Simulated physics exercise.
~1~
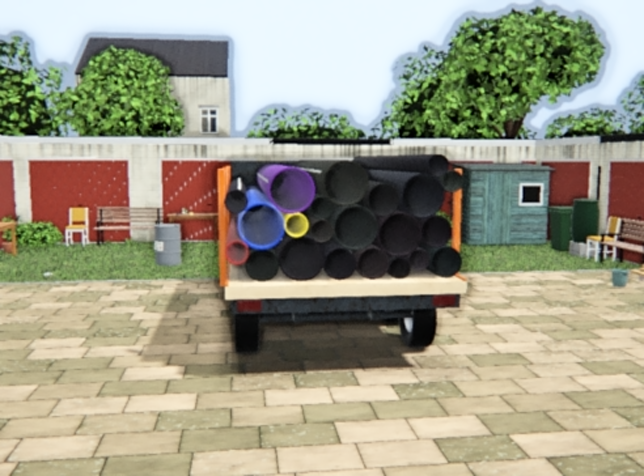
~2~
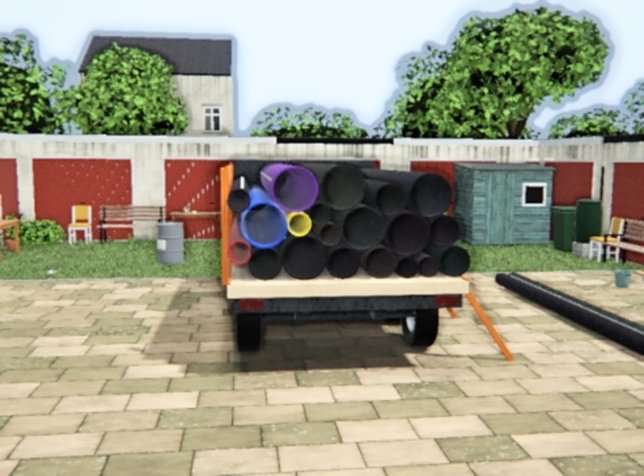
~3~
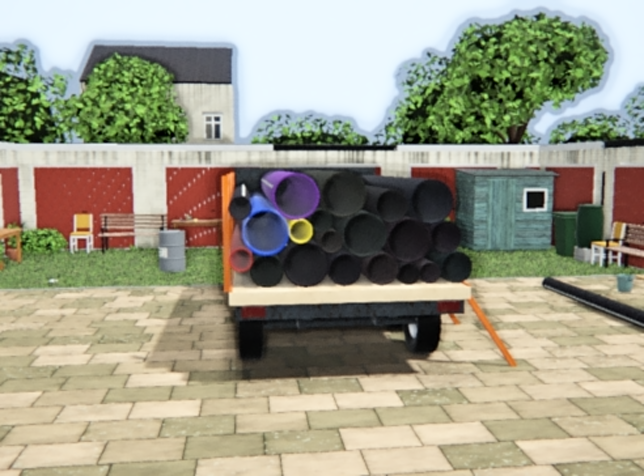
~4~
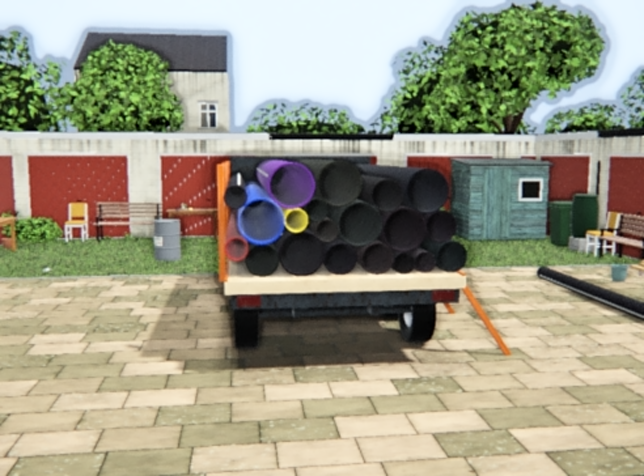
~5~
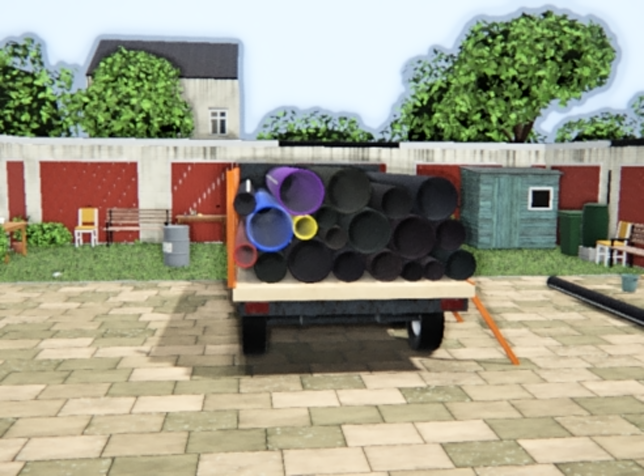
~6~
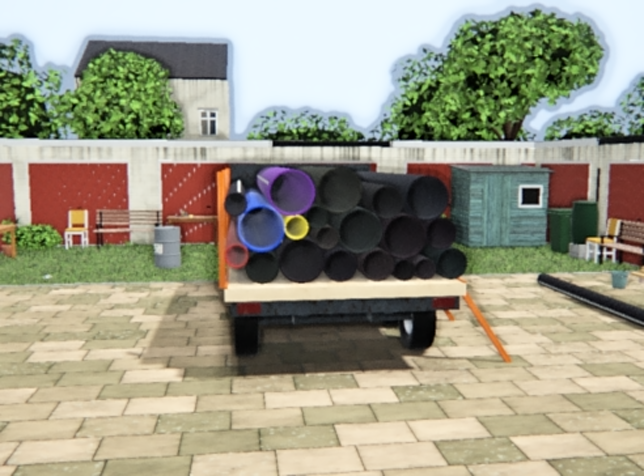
Pipes stacked on a farm trailer, right-hand posts dropping and dark pipes rolling off right, while blue, purple, yellow and red stay aboard.
